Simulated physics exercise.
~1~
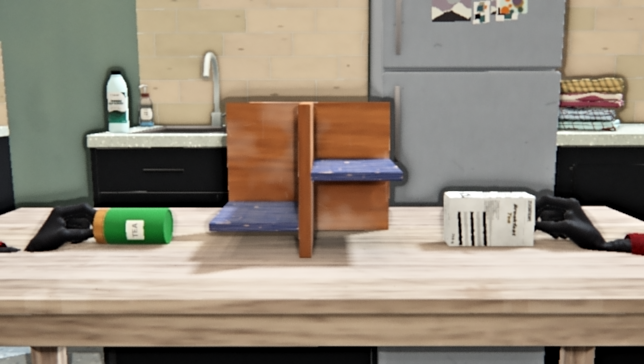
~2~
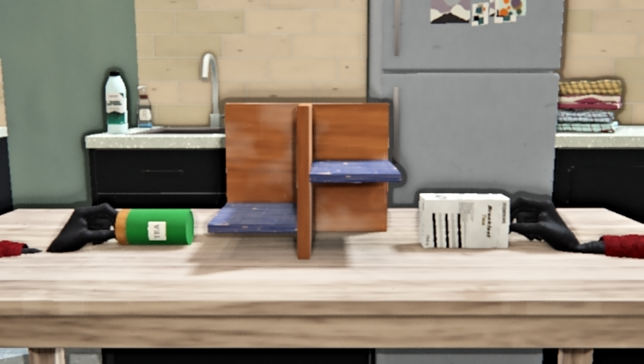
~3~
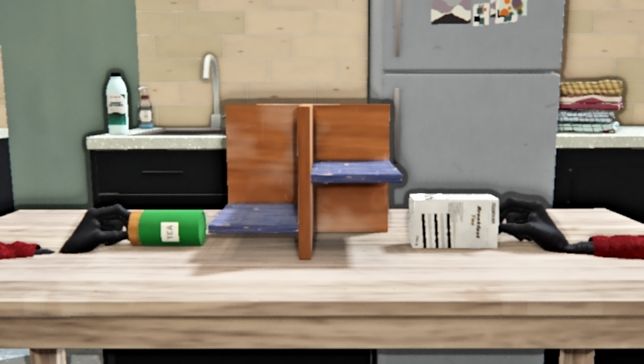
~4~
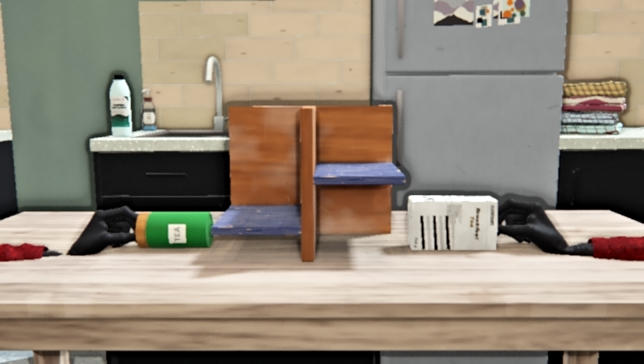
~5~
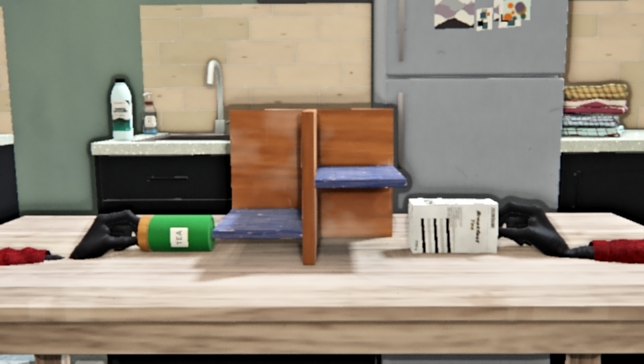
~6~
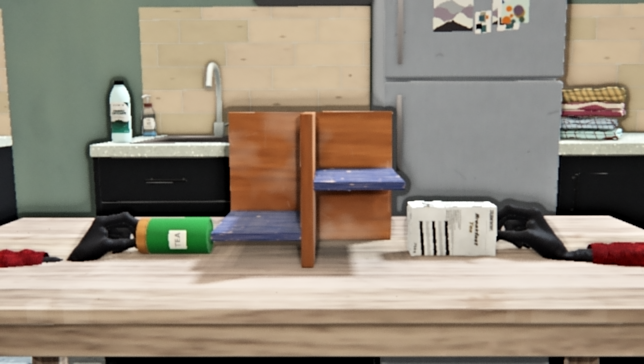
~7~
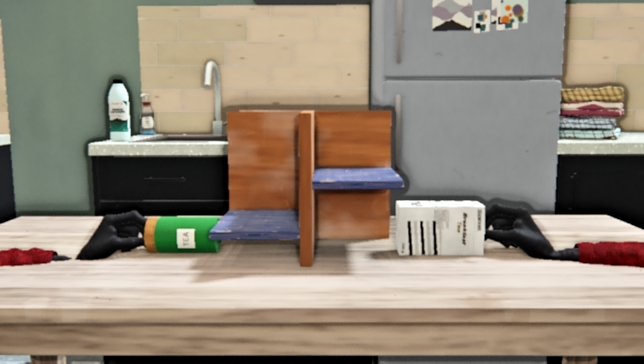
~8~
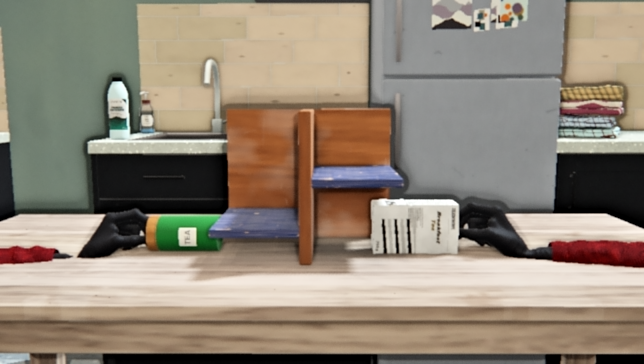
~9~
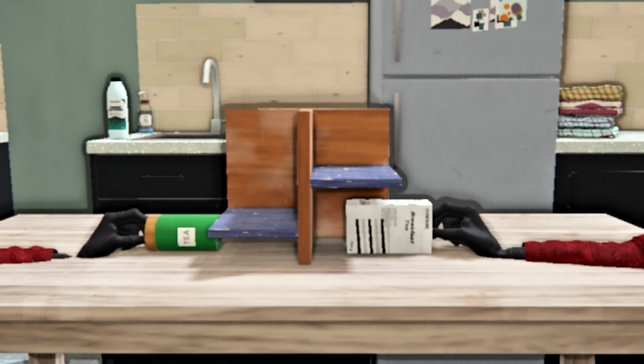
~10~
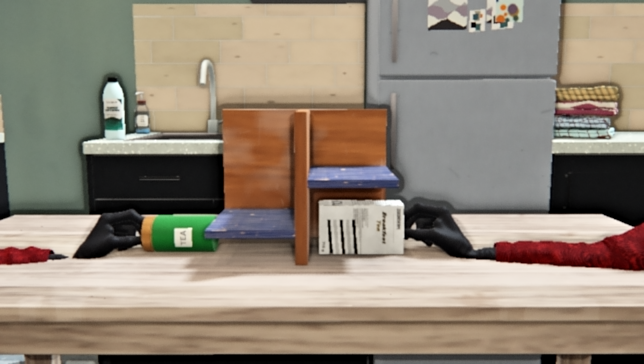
Kitchen table with black hands pushing a green jar that stops at the left shelf and a white packet sliding under the right.
